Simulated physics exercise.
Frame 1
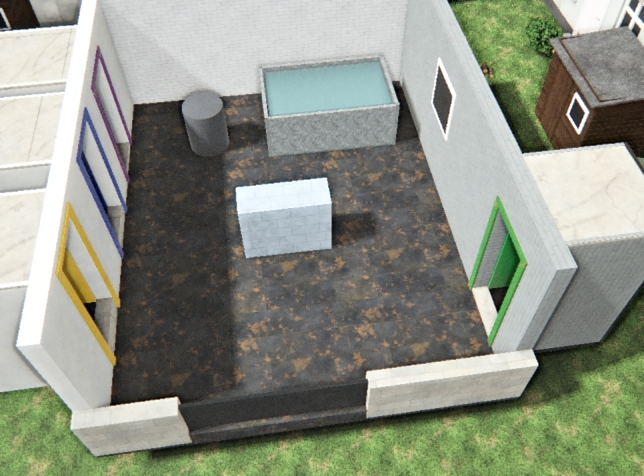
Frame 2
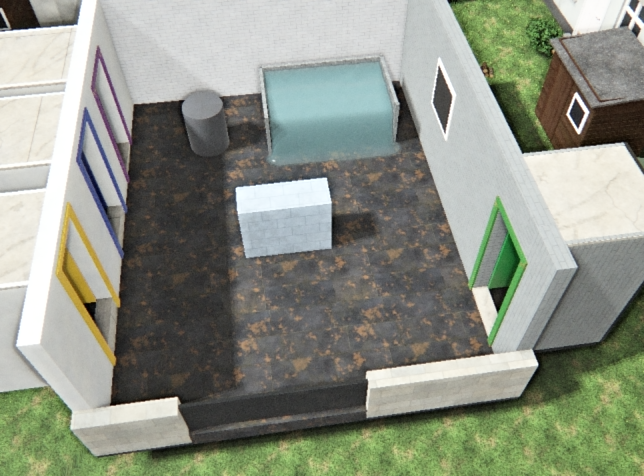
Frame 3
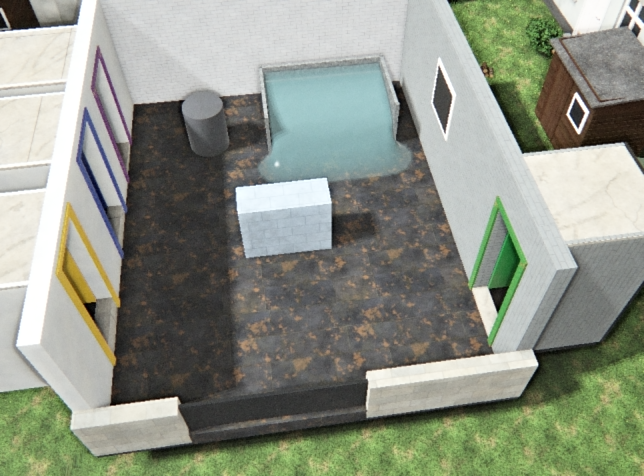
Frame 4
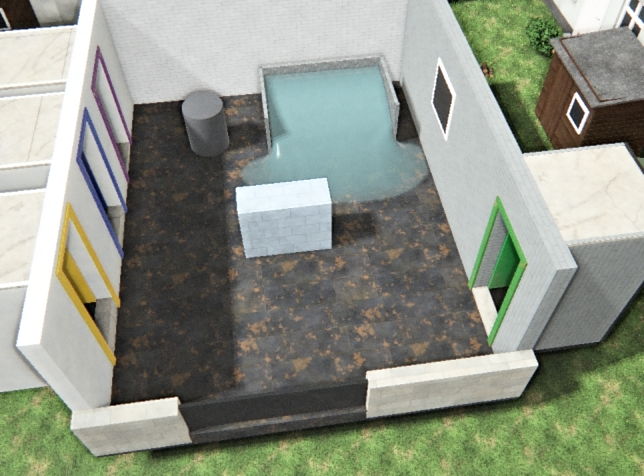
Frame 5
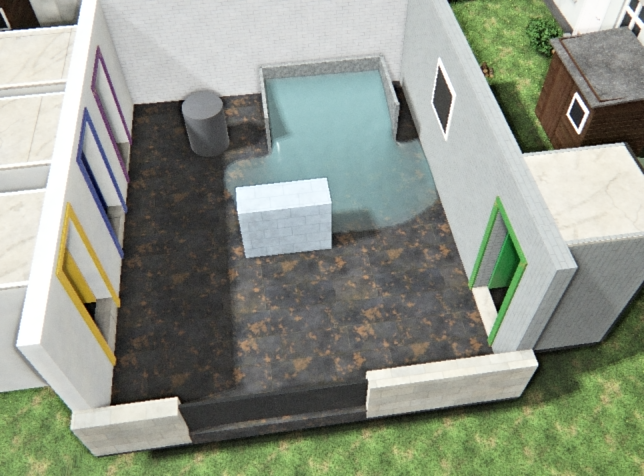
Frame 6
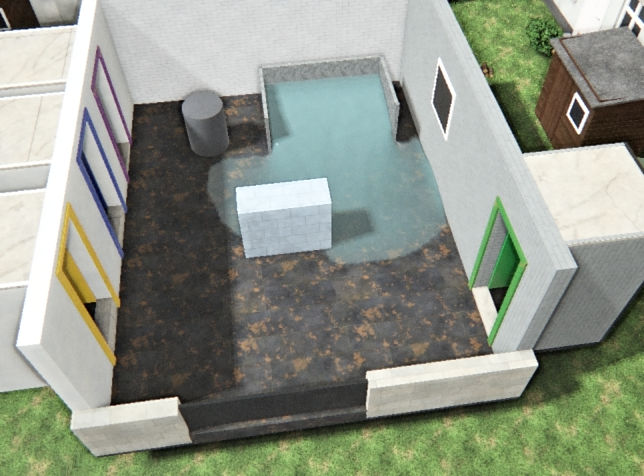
A stone tank of teal water at the back of a walled yard, seen from a fixed high view, loses its front side. Yellow, blue and purple doorways line the left wall, a green one is on the right, and a grey cylinder and pale block stand on the dark mottled floor. Water pours forward, spreads in a rounded sheet and flows around the block, as the tank's level drops.
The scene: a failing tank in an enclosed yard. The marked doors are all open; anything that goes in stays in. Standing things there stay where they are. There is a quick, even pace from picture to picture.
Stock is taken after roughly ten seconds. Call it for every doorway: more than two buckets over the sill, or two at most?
My call: The yellow door two at most; the purple door two at most; the blue door two at most; the green door more than two.
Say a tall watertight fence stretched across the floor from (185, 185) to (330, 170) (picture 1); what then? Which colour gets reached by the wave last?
The yellow one comes last.
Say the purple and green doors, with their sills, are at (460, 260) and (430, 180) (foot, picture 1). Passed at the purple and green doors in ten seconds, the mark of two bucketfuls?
The purple door gets past the limit, and the green door gets past the limit as well.
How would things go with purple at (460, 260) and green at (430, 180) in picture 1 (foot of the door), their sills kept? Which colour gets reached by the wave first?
It's the green one.
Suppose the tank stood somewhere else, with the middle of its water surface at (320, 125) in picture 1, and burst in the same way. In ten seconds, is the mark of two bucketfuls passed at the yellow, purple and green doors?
In order, yellow remains below the limit, purple remains below the limit, green overshoots.
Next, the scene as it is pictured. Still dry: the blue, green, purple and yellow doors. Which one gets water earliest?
If you ask me, it's the green one.
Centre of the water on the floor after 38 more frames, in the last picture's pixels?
My guess is about (272, 257).
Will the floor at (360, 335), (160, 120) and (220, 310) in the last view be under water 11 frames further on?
Result, as listed: Wetted / not wetted / not wetted.
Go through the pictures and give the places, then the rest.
The first frame shows the tank at (327, 89) is whole and still.
In the second frame, water pours out at (332, 138) and has run to (397, 145).
In the third frame, water pours out at (332, 139) and has run to (407, 157).
In the fourth frame, the front is at (423, 174), out from the gap at (332, 140).
In the fifth frame, the front is at (436, 195), out from the gap at (332, 141).
In the sixth frame, water pours out at (332, 141) and has run to (399, 253).
A moment on, water covers 45 % of the floor; the yellow door not reached, the purple door not reached, the blue door not reached, the green door wet at the sill, nothing in.
Next, water covers 60 % of the floor; the yellow door wet at the sill, nothing in, the purple door not reached, the blue door wet at the sill, nothing in, the green door under two buckets in.
Then, water covers 80 % of the floor; the yellow door wet at the sill, nothing in, the purple door wet at the sill, nothing in, the blue door wet at the sill, nothing in, the green door far over two buckets in.
Later, water covers 95 % of the floor; the yellow door wet at the sill, nothing in, the purple door wet at the sill, nothing in, the blue door wet at the sill, nothing in, the green door far over two buckets in.
In the end, water covers 100 % of the floor; the yellow door wet at the sill, nothing in, the purple door wet at the sill, nothing in, the blue door wet at the sill, nothing in, the green door far over two buckets in.
